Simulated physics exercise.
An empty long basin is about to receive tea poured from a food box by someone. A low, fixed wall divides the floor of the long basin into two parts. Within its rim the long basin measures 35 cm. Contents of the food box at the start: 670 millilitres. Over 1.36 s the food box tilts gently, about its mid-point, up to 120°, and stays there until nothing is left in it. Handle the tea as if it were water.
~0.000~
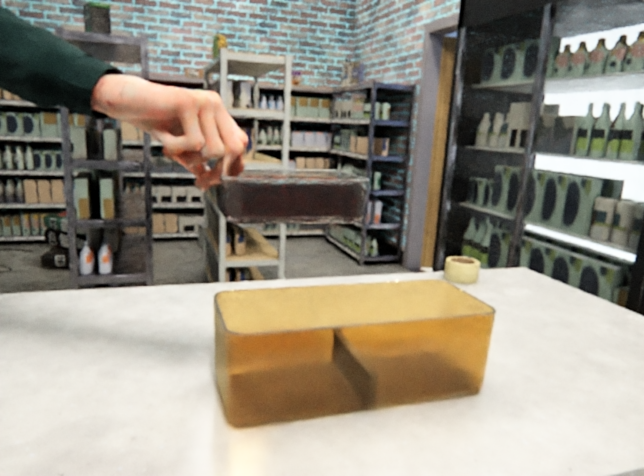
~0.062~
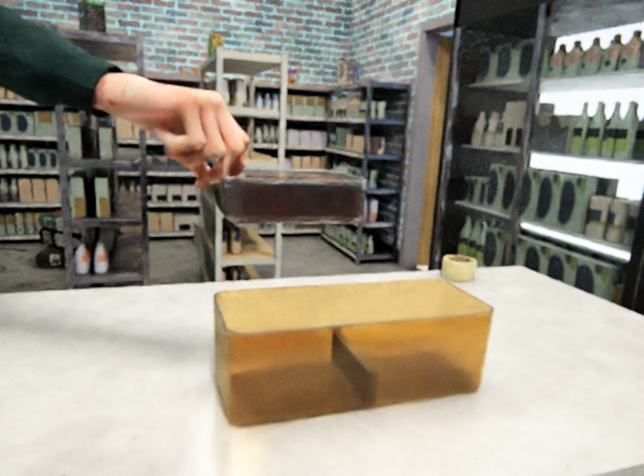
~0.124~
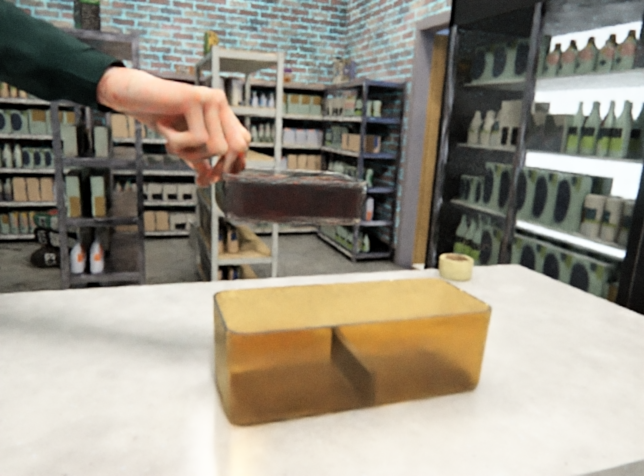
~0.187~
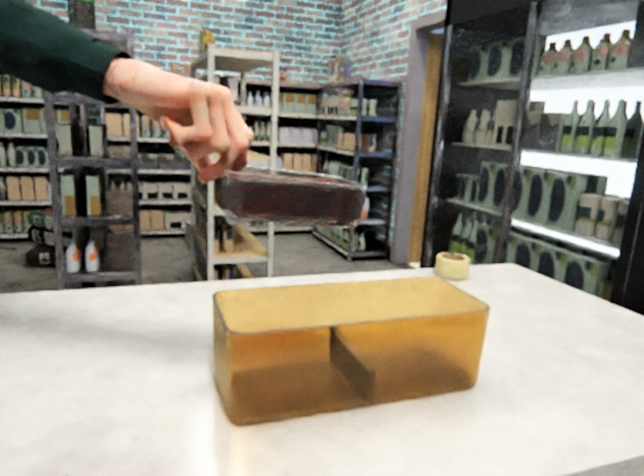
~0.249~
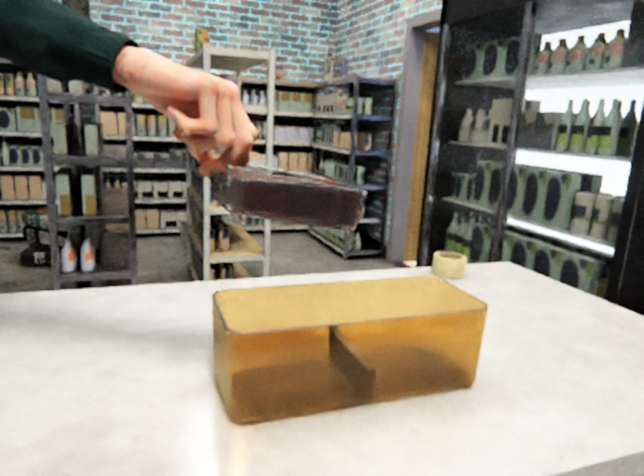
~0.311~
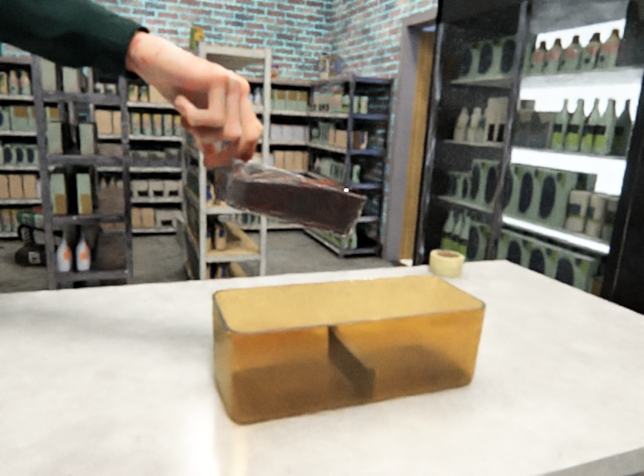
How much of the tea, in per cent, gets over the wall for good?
72 %.
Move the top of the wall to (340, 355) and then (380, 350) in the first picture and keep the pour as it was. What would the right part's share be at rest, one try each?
One try each: Around 75 percent and then around 60 percent.
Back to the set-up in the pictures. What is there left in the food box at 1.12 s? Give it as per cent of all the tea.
About 1 per cent.
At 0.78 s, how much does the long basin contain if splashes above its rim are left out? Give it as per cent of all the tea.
Roughly 52 percent.
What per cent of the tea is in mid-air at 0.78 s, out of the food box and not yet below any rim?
Estimate: About 30 % of all of it.
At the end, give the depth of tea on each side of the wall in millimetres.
The left side settles near 4 mm and the right side near 22 mm.
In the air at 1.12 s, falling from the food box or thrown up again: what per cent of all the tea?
Estimated airborne part: Roughly 2 per cent.
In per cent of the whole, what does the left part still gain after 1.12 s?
Near 2 percent, give or take.
By 0.78 s the tilt is 73° and 12 per cent is still to pour, 2 is left of the wall and 51 right of it.
By 1.12 s the tilt is 111° and 1 per cent is still to pour, 15 is left of the wall and 72 right of it.
By 1.47 s the tilt is 120° and 0 per cent is still to pour, 18 is left of the wall and 72 right of it.
By 1.86 s the tilt is 120° and 0 per cent is still to pour, 18 is left of the wall and 72 right of it.
At rest 18 per cent lies left of the wall, 72 right of it and 10 outside.
